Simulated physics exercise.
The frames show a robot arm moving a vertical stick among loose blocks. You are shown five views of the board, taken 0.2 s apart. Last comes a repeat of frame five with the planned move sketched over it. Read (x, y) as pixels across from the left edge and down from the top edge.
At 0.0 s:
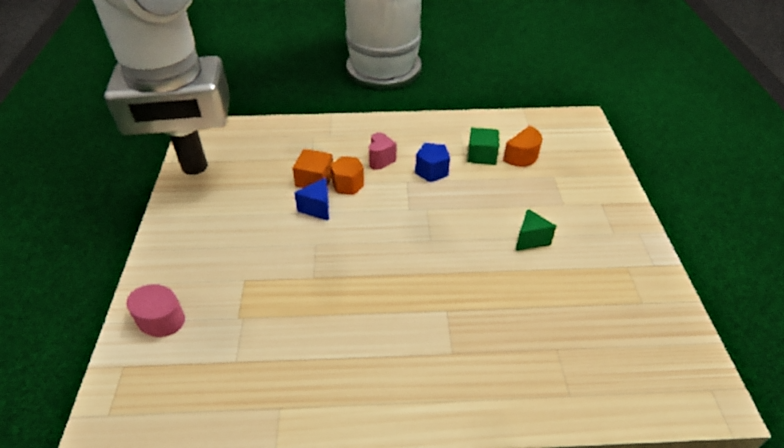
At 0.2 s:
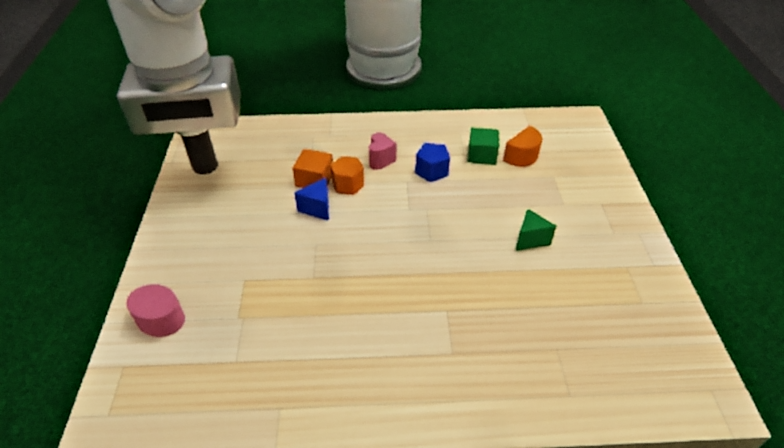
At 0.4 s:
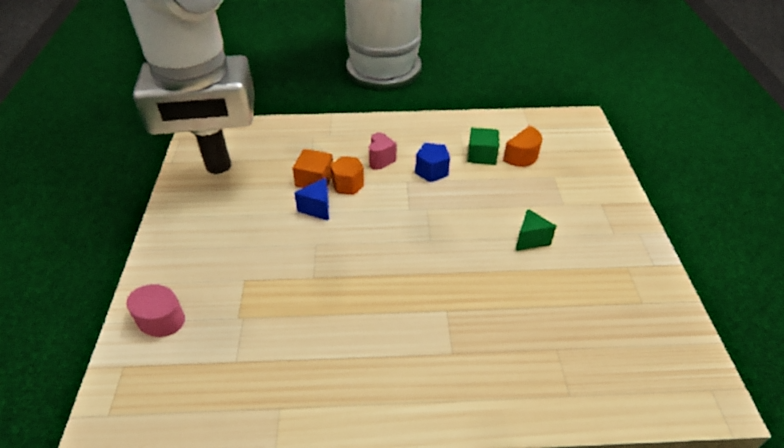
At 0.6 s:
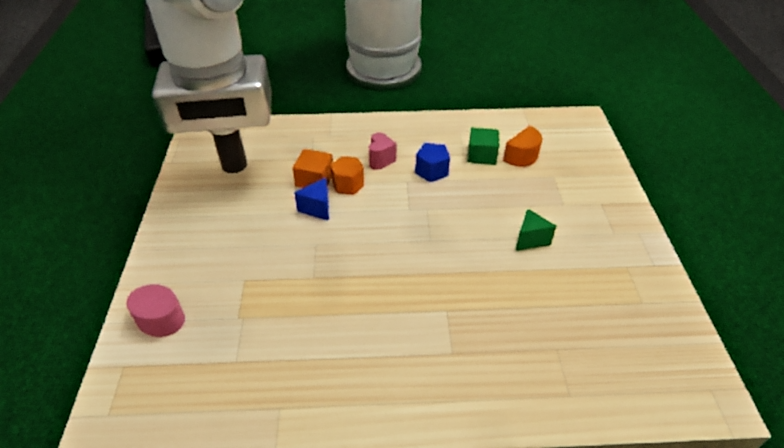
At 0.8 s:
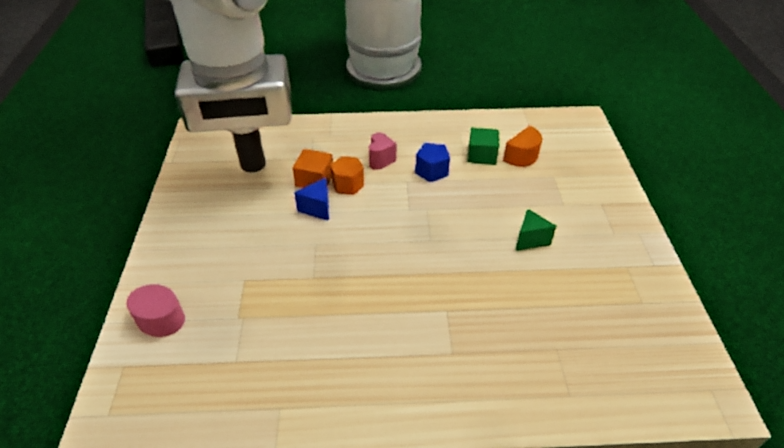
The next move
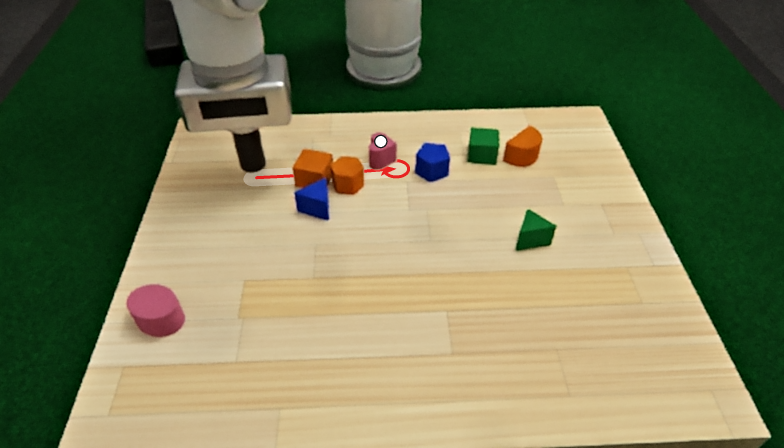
A robot arm moves its dark vertical stick right across the board toward still blocks.
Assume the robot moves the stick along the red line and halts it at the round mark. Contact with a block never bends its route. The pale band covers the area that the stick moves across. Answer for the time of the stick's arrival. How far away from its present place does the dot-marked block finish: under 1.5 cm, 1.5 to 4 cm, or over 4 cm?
The move is medium, 1.5 to 4 cm.
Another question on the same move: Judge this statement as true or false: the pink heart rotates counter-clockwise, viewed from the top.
That statement is accurate.
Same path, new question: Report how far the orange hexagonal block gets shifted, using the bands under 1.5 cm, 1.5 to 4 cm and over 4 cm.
Goes over 4 cm.
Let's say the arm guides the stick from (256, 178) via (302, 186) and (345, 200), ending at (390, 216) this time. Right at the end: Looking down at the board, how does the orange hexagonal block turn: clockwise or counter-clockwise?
Spin direction: Clockwise.
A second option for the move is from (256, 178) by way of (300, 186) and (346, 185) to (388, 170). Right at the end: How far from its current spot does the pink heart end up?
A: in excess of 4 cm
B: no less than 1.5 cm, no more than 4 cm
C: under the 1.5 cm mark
A
Drawn move, from (256, 178) directly to (396, 169); the dot is on the pink heart.
The first path, step by step. One third of the way, stick at (302, 162); orange square piece at (329, 161); orange hexagonal block at (360, 167).
Two thirds of the way, stick at (350, 159); orange square piece at (373, 164), turned 30° clockwise; orange hexagonal block at (399, 175).
At the end, stick at (396, 156); orange square piece at (405, 168), turned 60° clockwise; orange hexagonal block at (419, 187), turned 40° clockwise; pink heart at (399, 136), turned 90° anticlockwise; blue pentagonal block still.
